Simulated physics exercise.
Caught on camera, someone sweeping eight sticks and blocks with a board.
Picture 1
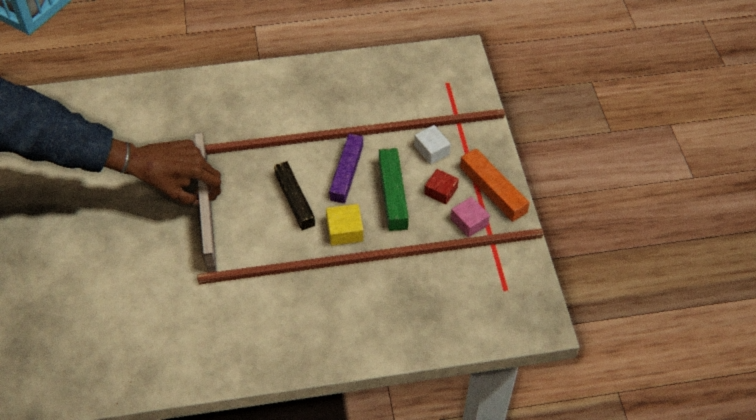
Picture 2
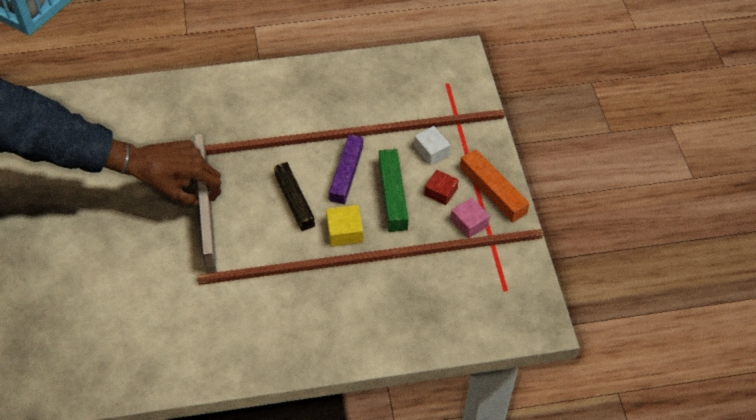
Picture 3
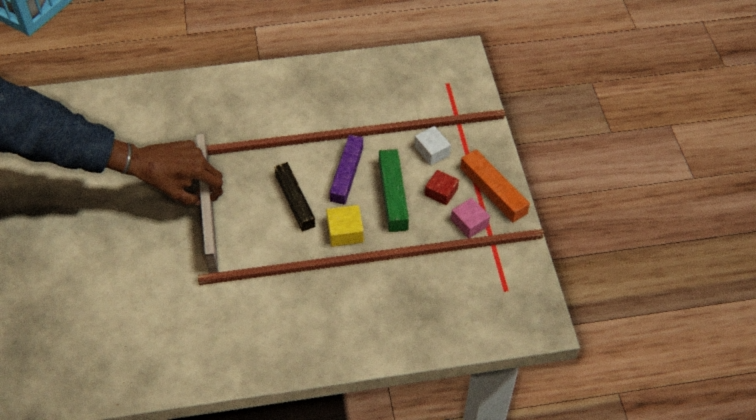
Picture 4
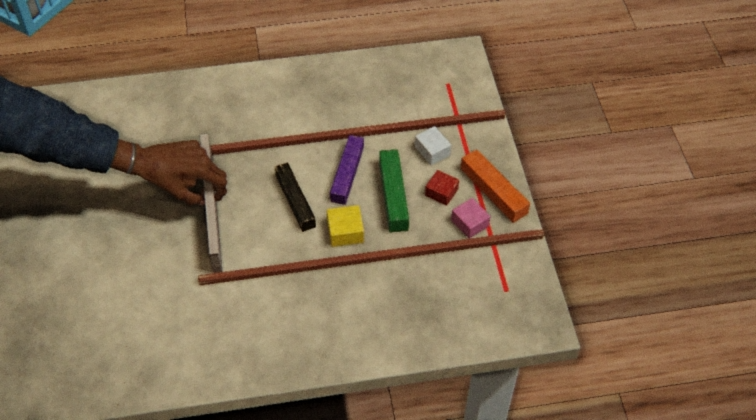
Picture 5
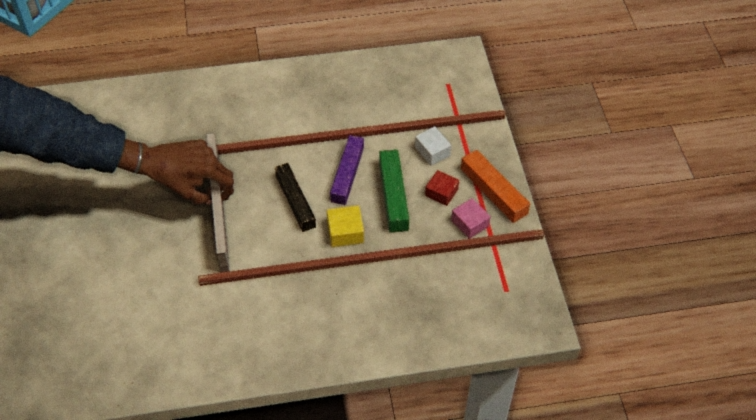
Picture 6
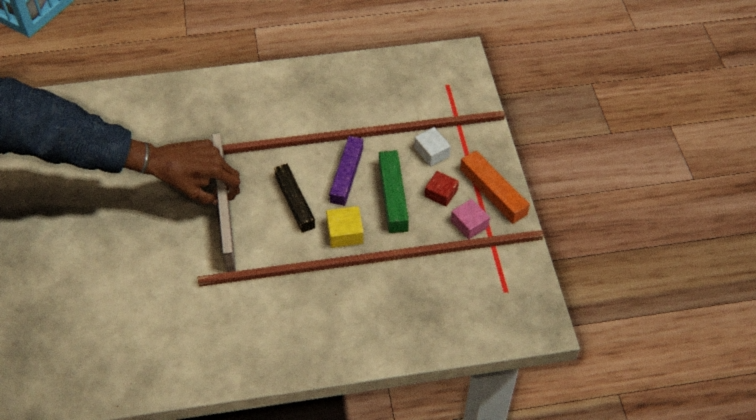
A hand grips an upright board at the left end of two rails on a table, at first holding it almost still. The board then slides slowly a short way right between the rails, toward the black bar, without touching it, while the eight colourful sticks and blocks stay in place.
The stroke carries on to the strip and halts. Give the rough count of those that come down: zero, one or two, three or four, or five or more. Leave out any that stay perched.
Outcome: The number that fall off is three or four.
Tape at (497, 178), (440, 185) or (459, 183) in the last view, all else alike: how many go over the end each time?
In that order 5, 1 and 3.
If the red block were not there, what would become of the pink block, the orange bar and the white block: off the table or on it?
The pink block is lost; the orange bar is lost; the white block survives.
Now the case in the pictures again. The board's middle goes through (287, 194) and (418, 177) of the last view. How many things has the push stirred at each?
The counts are 1 and 8.
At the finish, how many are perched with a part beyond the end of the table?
The number is 2.
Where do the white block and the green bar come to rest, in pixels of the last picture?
The white block at (505, 127), the green bar at (522, 172).
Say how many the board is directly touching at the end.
It touches 2.
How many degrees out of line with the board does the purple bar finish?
About 0°.
Soon after, none off yet; orange bar at rest near (494, 186); pink block at rest near (470, 219); white block at rest near (432, 147).
After that, none off yet; orange bar tilting a little near (534, 177); pink block displaced well along near (527, 211); white block displaced about its own width near (474, 132).
In the end, the number that fall off is three or four; gone, red block, pink block and orange bar.
